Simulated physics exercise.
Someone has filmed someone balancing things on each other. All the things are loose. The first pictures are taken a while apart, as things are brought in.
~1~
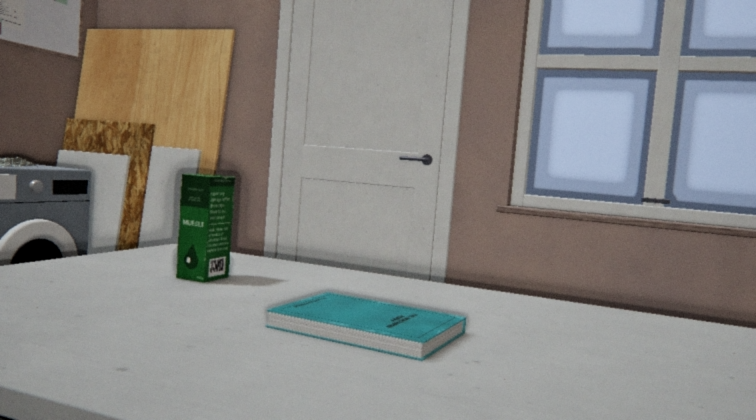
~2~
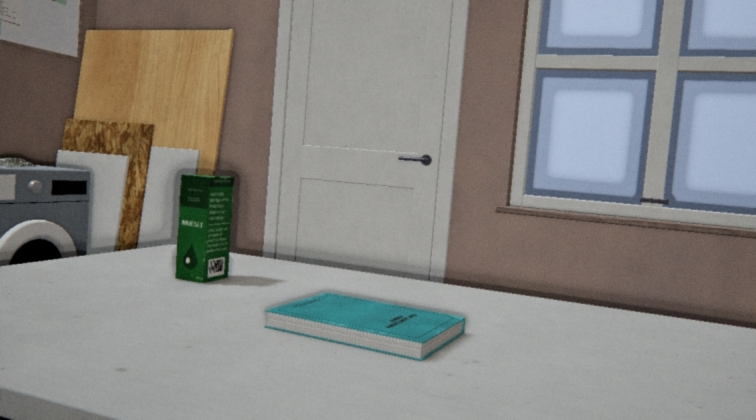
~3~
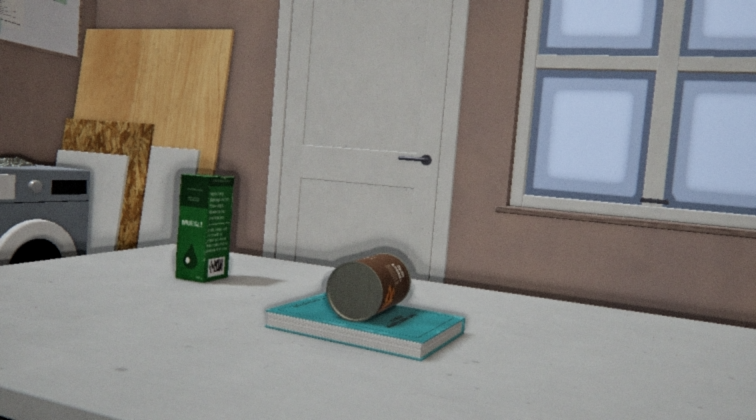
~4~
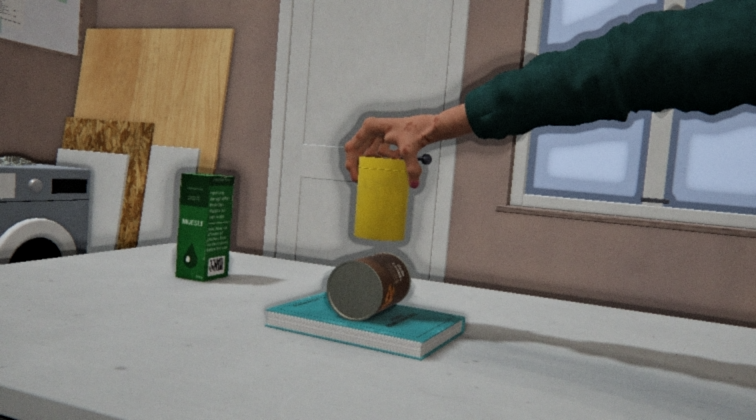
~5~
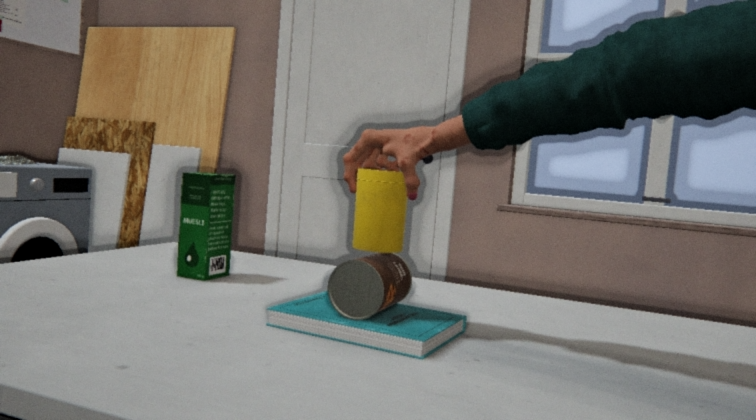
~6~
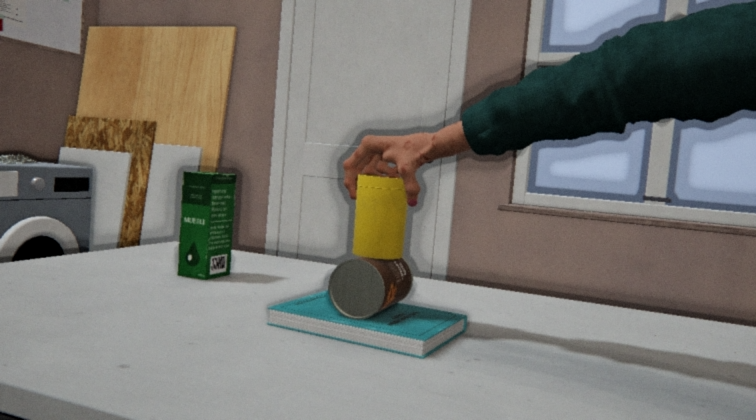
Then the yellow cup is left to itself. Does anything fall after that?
In the end the pile loses its balance.
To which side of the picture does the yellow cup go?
To the right.
Then, 0.50 s later than the last frame, yellow cup tilted by 54° near (417, 231).
Then, 0.60 s later than the last frame, yellow cup now fallen.
Then, 0.80 s later than the last frame, things are still on the move.
Then, 1.10 s later than the last frame, as before.
When it is over, fallen, yellow cup; the other 3 as before. End places, in pixels of the last picture, yellow cup near (508, 312). The pile comes apart.
